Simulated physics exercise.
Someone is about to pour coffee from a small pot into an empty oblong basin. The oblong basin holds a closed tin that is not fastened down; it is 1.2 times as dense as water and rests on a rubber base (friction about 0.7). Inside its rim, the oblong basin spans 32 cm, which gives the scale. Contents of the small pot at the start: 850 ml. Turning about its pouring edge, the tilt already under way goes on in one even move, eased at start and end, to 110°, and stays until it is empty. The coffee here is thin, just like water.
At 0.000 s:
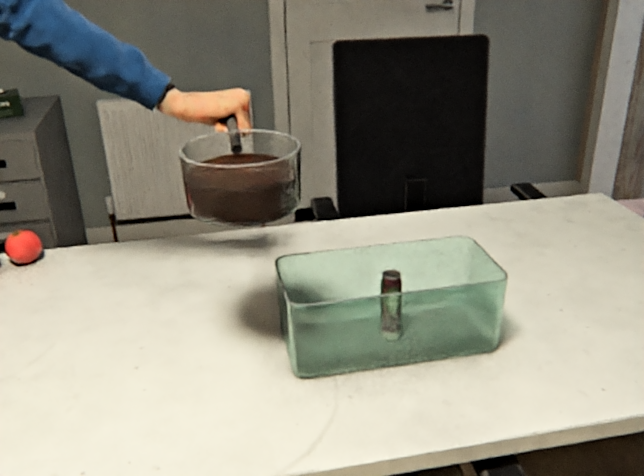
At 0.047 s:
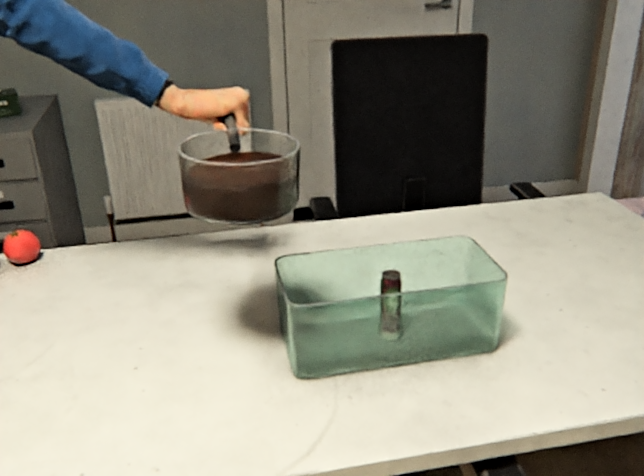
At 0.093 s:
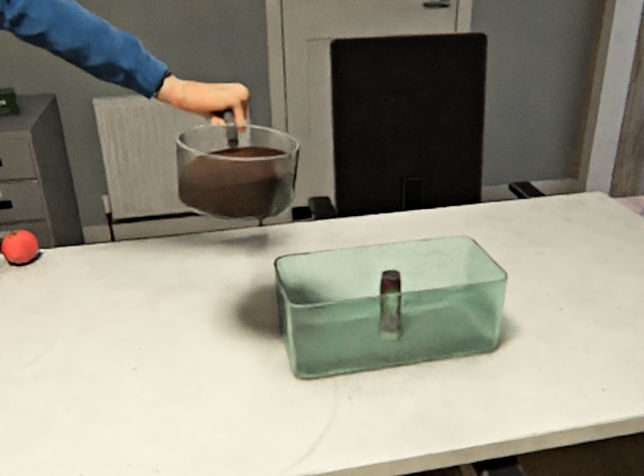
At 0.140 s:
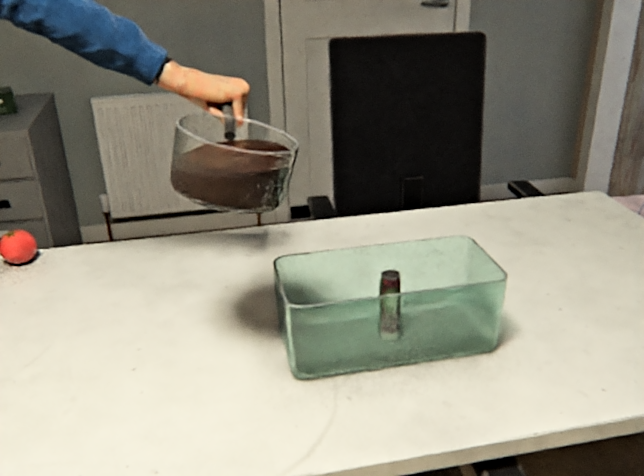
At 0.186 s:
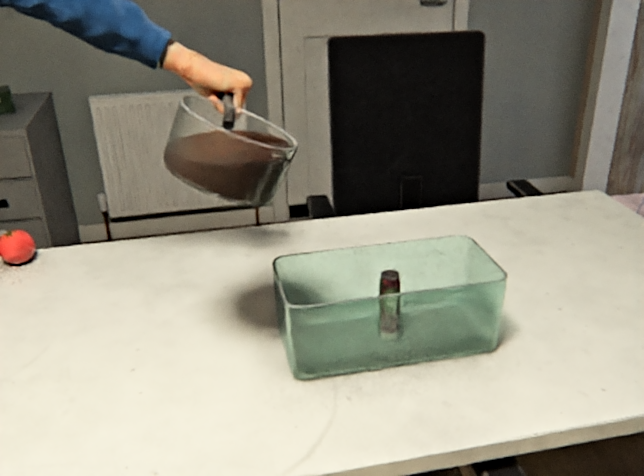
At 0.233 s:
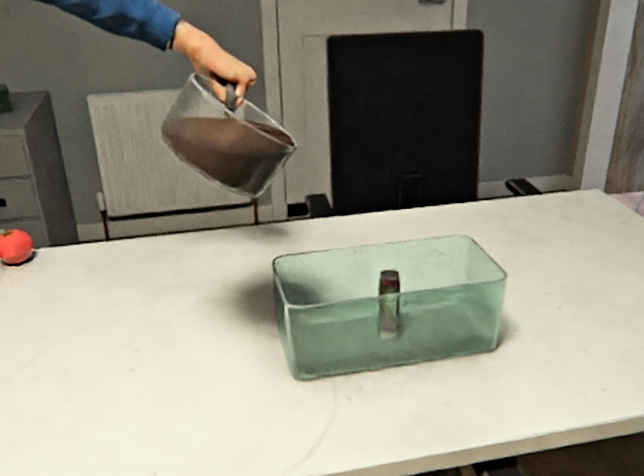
At the start, a hand in a blue sleeve holds a clear pot of dark brown liquid level above a white table, left of a greenish glass basin with a small dark tin inside. The hand then tilts the pot steadily rightward, its left side rising, while the basin stays still.
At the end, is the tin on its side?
It is not overturned.
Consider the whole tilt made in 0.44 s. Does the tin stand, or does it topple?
Outcome - the tin comes down.
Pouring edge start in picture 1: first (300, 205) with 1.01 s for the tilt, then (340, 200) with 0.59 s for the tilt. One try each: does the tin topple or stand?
Trial 1 - tin tips; trial 2 - tin stays standing.
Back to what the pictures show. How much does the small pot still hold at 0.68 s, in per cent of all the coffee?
What remains is about 3 percent of it all.
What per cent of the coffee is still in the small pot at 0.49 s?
46 %.
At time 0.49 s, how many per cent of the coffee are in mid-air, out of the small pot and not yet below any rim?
54 %.
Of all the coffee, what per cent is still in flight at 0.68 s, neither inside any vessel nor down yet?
Estimate: About 36 in a hundred.
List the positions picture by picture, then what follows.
The first picture shows tilt 0°; pouring edge (299, 144); surface from (185, 174) to (297, 165); the oblong basin's rim runs from (281, 281) to (489, 257); the tin's top is at (391, 277).
The second picture shows tilt 2°; pouring edge (298, 144); surface from (184, 174) to (295, 163).
The third picture shows tilt 7°; pouring edge (298, 144); surface from (180, 170) to (293, 156).
The fourth picture shows tilt 15°; pouring edge (296, 144); surface from (174, 162) to (292, 149).
The fifth picture shows tilt 25°; pouring edge (295, 144); surface from (169, 147) to (292, 143).
The sixth picture shows tilt 37°; pouring edge (294, 144); surface from (163, 124) to (293, 136).
Then, 0.49 s in, the tilt is 102° and 45 per cent is still to pour; the tin stands where it began.
Then, 0.68 s in, the tilt is 110° and 3 per cent is still to pour; the tin stands where it began.
Then, 0.88 s in, the tilt is 110° and 0 per cent is still to pour; the tin stands where it began.
Then, 1.09 s in, the tilt is 110° and 0 per cent is still to pour; the tin stands where it began.
Finally, the tin stands where it began.
